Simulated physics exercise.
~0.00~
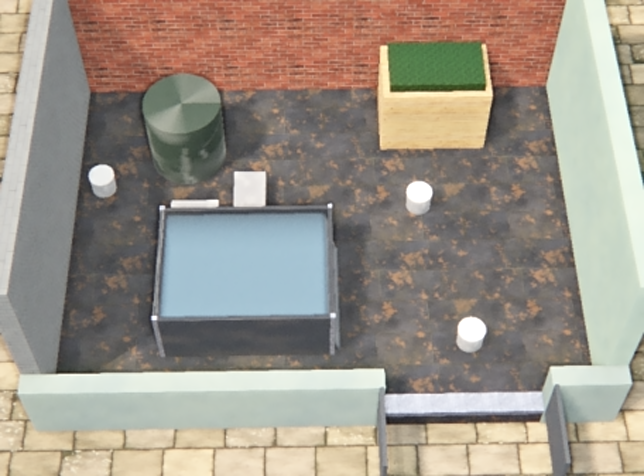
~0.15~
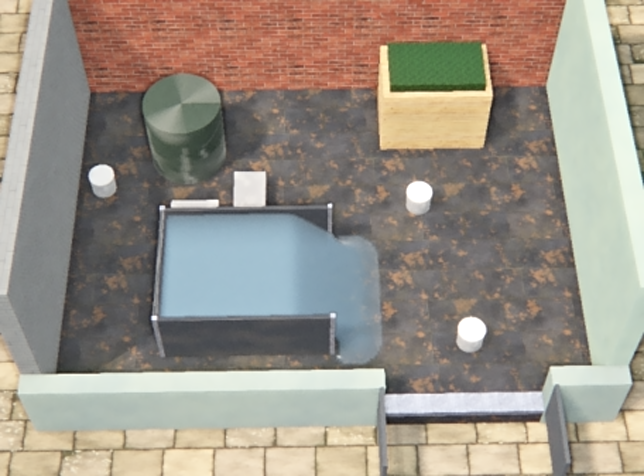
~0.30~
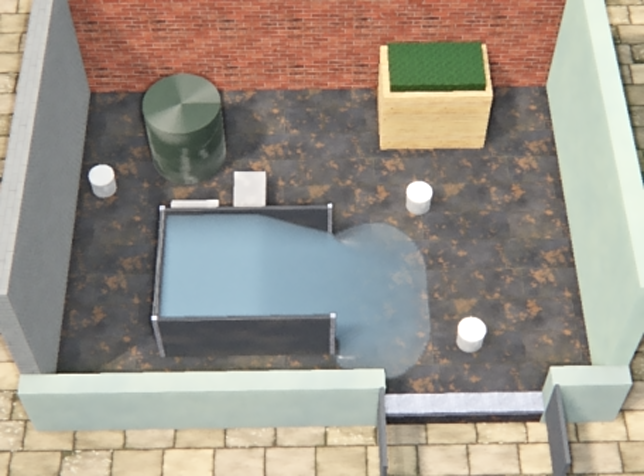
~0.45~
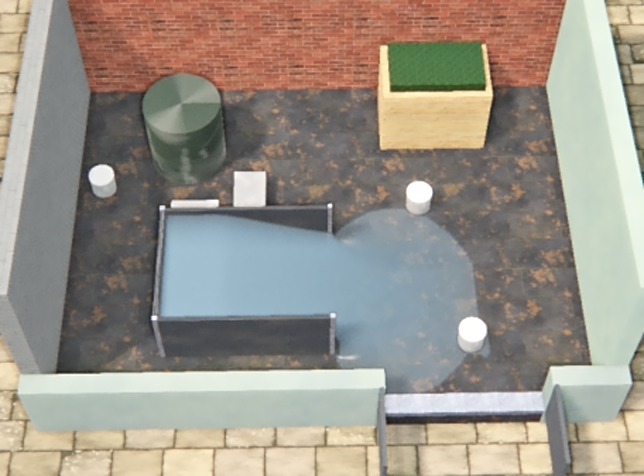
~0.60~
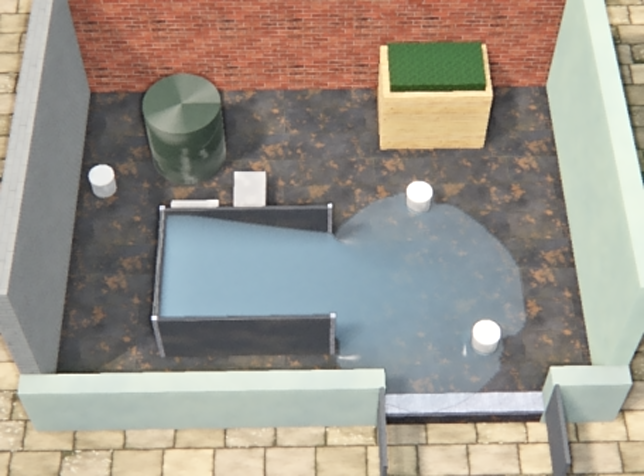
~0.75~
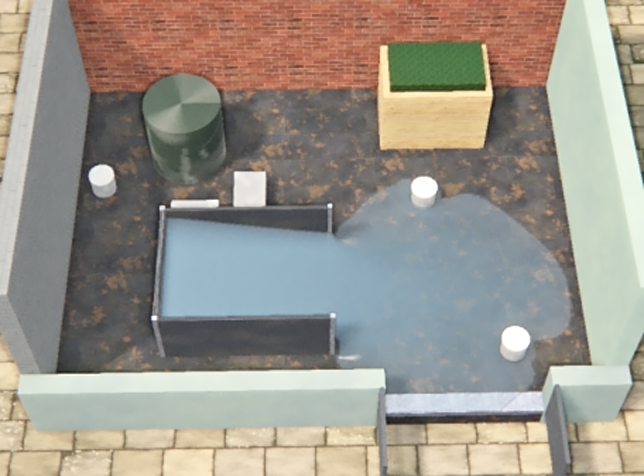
In a walled service yard, a rectangular tank of water opens on its right side and water pours out across the dark ground. The sheet widens to the right, surrounding two white pails; the nearer one slides rightward, then the farther one shifts slightly as the water spreads close to the right wall.
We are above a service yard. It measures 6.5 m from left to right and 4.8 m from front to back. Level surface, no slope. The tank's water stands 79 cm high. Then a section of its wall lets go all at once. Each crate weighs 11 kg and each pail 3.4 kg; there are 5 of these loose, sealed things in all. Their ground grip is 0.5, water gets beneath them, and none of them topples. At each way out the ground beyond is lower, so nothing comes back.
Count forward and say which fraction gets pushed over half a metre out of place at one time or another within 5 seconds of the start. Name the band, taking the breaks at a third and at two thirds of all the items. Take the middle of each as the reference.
The answer is the middle band, one to two thirds.
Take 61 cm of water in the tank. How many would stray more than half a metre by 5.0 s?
Count: 2.
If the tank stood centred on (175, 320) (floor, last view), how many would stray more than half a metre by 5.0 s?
Then the count would be 2.
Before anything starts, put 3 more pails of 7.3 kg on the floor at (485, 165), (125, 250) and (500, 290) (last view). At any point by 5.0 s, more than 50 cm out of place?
Reading them off in order: Clears the mark, not beyond, clears the mark.
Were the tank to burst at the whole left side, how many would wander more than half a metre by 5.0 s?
Then 4 of them would.
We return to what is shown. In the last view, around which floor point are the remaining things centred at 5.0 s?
Centre of the remaining things: Roughly (264, 177).
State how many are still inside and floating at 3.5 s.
At that point I count 1.
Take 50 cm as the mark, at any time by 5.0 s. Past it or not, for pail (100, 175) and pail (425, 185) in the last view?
Within the mark, beyond the mark.
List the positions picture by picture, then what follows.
In the first frame, a pail at (472, 329) rests on the ground; a pail at (419, 192), on the bottom; water covers 3.0 m2; 0 of 5 have shifted.
In the second frame, a pail at (472, 329), on the bottom; a pail at (419, 192), on the bottom; water covers 4.0 m2; 0 of 5 have shifted.
In the third frame, a pail at (472, 329), on the bottom; a pail at (419, 192) rests on the ground; water covers 5.3 m2; 0 of 5 have shifted.
In the fourth frame, a pail at (473, 329), on the bottom; a pail at (419, 192), on the bottom; water covers 6.9 m2; 0 of 5 have shifted.
In the fifth frame, a pail at (487, 332), on the bottom, 18 cm from its start; a pail at (420, 192) rests on the ground; water covers 8.6 m2; 1 of 5 have shifted.
In the sixth frame, a pail at (516, 338), on the bottom, 53 cm from its start; a pail at (424, 187), on the bottom, 10 cm from its start; water covers 10.5 m2; 2 of 5 have shifted.
After 1.1 s 2 of 5 are over 50 cm from their spots; 1 afloat.
After 2.2 s 2 of 5 are over 50 cm from their spots; 2 afloat.
After 3.5 s 2 of 5 are over 50 cm from their spots; 1 afloat.
After 5.0 s 2 of 5 are over 50 cm from their spots, and 2 have been at some point; 1 afloat.
